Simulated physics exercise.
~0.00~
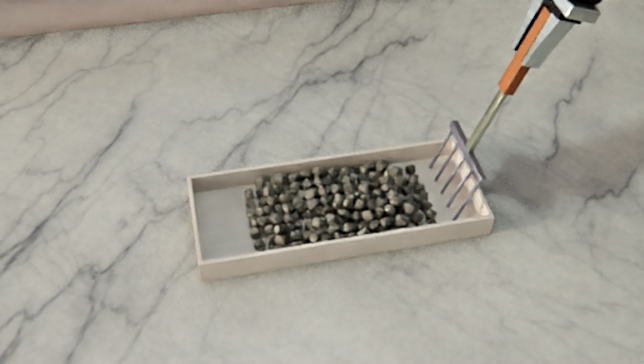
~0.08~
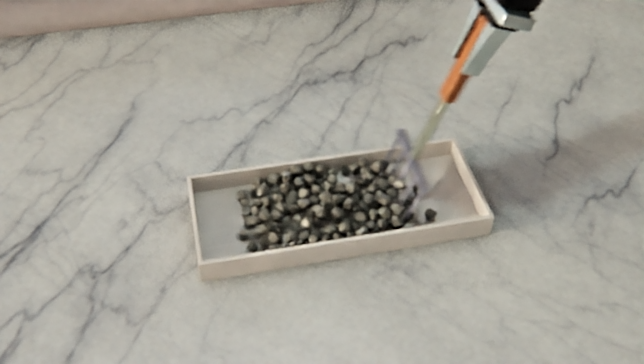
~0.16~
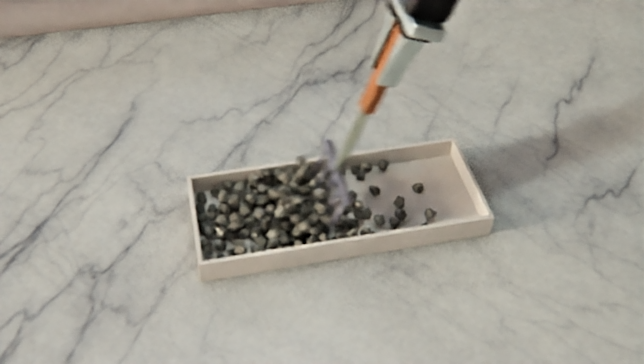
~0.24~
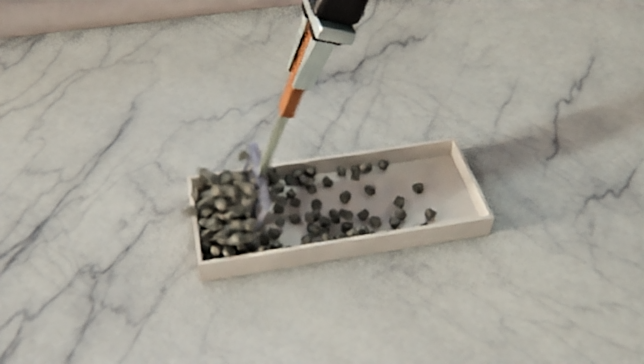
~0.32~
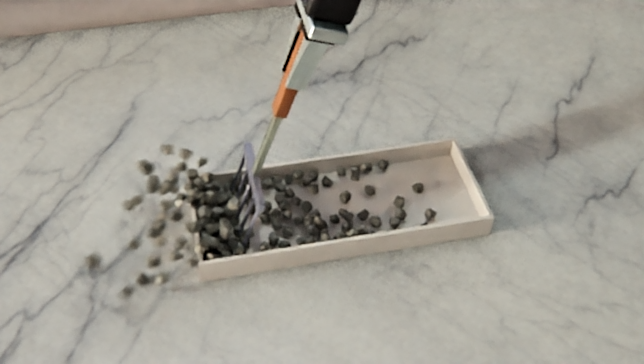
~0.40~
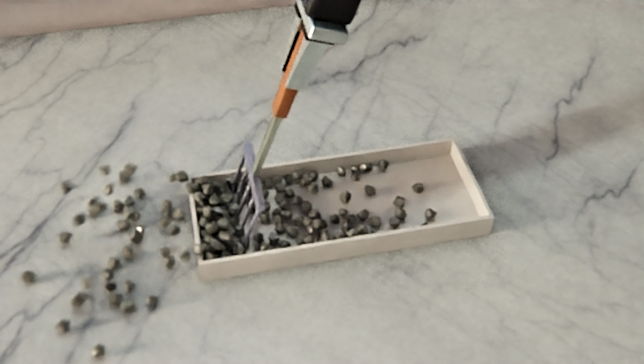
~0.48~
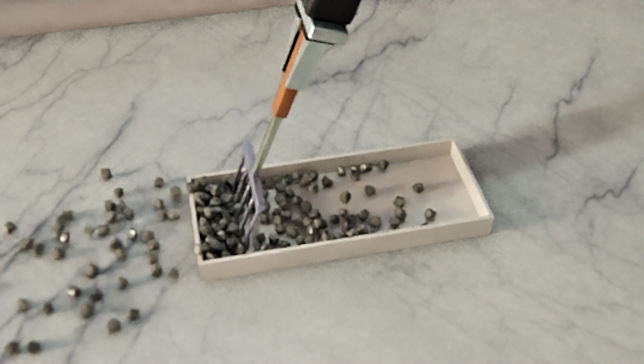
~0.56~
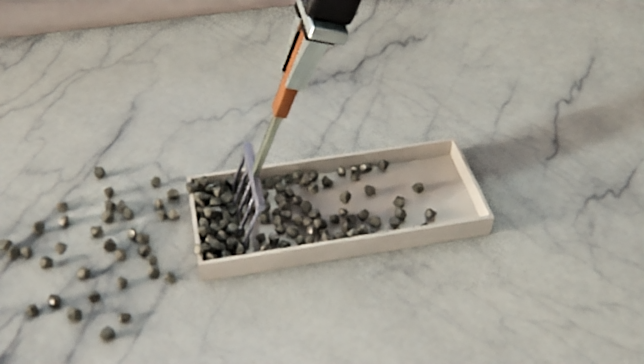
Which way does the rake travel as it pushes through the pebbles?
The rake travels to the left, pushing pebbles toward the left end of the tray.
